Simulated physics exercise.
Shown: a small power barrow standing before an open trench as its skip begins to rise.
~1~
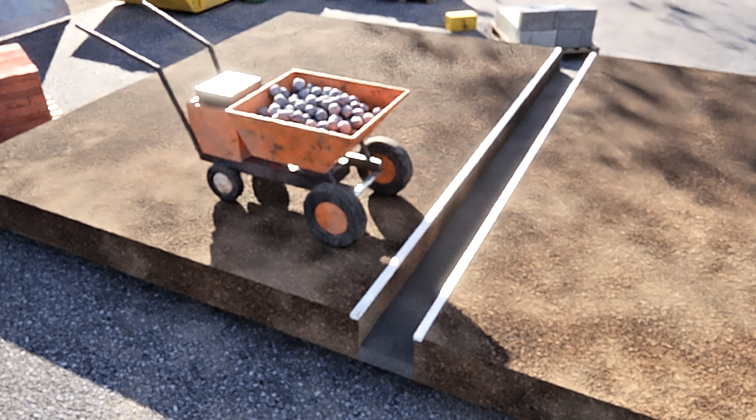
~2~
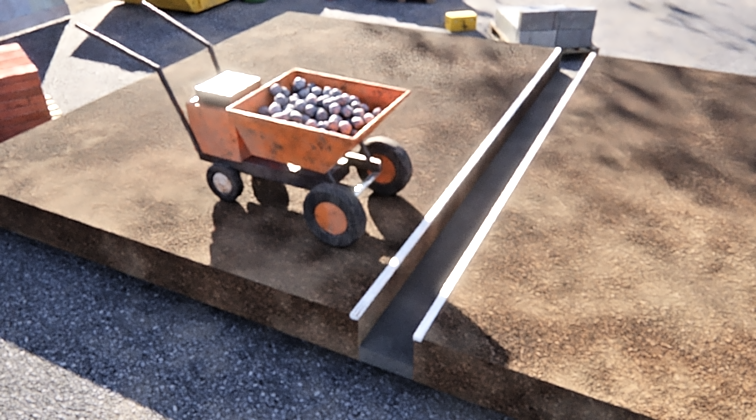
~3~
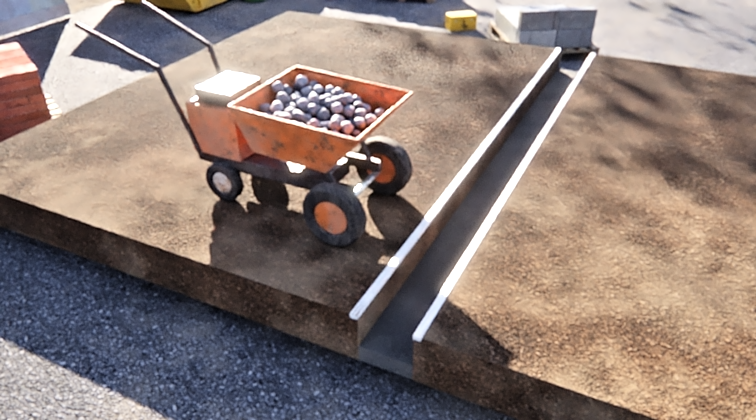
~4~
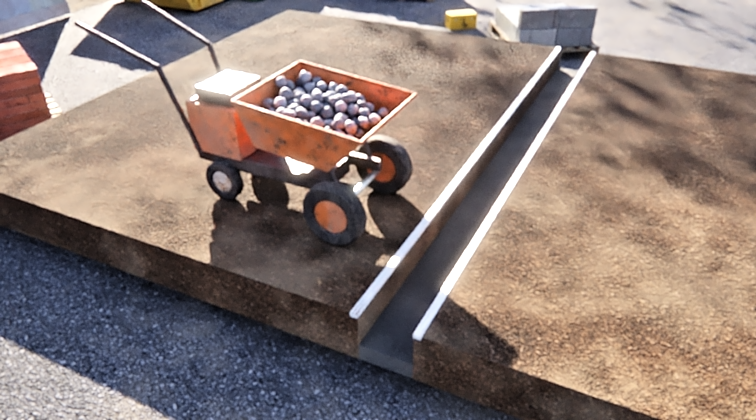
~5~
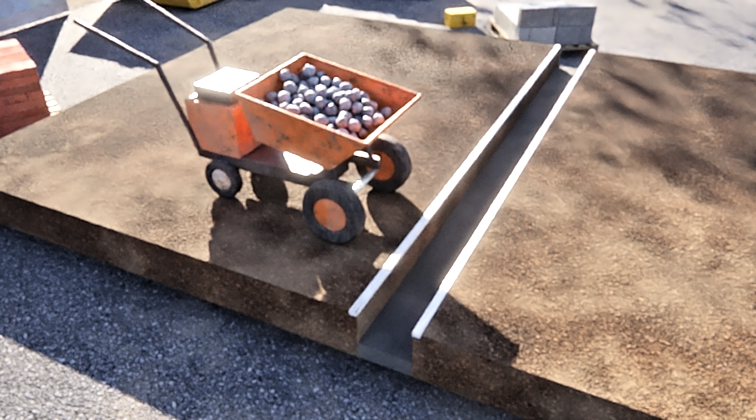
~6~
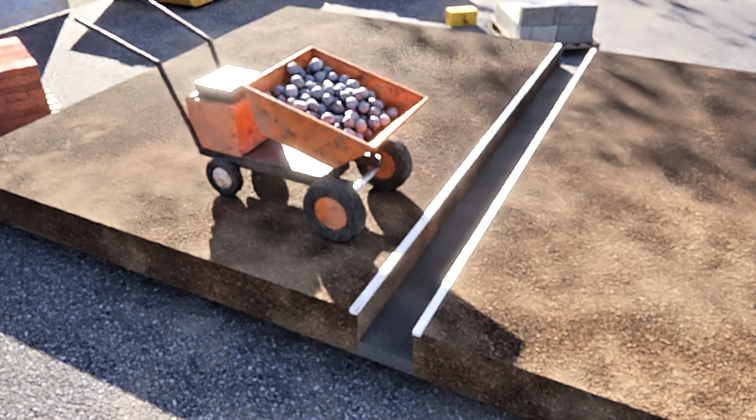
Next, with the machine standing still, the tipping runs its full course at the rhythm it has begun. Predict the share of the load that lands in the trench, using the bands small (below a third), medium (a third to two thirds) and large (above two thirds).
Medium.
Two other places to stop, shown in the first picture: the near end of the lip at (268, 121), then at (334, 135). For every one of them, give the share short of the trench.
In order: 50 % and 0 %.
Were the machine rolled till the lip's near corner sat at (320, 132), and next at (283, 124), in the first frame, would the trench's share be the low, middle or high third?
Well, for the first stop the answer is over two thirds, and for the second it is between a third and two thirds.
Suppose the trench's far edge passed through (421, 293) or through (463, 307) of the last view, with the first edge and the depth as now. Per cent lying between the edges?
I'd say some 30 in a hundred, followed by 90 in a hundred.
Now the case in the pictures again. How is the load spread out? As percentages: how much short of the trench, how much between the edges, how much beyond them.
Short about 0 %, between about 60 %, beyond about 40 %.
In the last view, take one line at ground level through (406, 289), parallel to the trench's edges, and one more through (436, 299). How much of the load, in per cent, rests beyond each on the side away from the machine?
First roughly 80 percent, then 40 percent.
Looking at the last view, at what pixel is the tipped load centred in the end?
Around (464, 247).
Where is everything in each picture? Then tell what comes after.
The first picture shows lip of the skip at (353, 140), level; top of the load at (312, 102), round cobbles; first edge of the trench at (378, 284); far edge at (439, 303), the trench under half as wide as the skip, and about half as deep as wide.
The second picture shows lip of the skip at (354, 140), level; top of the load at (302, 107).
The third picture shows lip of the skip at (357, 141), tipped barely; top of the load at (314, 100).
The fourth picture shows lip of the skip at (361, 143), tipped barely; top of the load at (307, 102).
The fifth picture shows lip of the skip at (366, 145), tipped a little; top of the load at (304, 93).
The sixth picture shows lip of the skip at (374, 149), tipped a little; top of the load at (310, 88); first edge of the trench at (377, 279); far edge at (438, 299).
Soon after the last picture, skip tipped steeply; all in the skip.
A little later, skip tipped right over; most in the skip; a small part in or heaped over the trench; a small part beyond it; a stray few falling.
Later still, skip tipped right over; a stray few in the skip; about half in or heaped over the trench; about half beyond it.
At rest, skip tipped right over; about two thirds in or heaped over the trench; about a third beyond it.
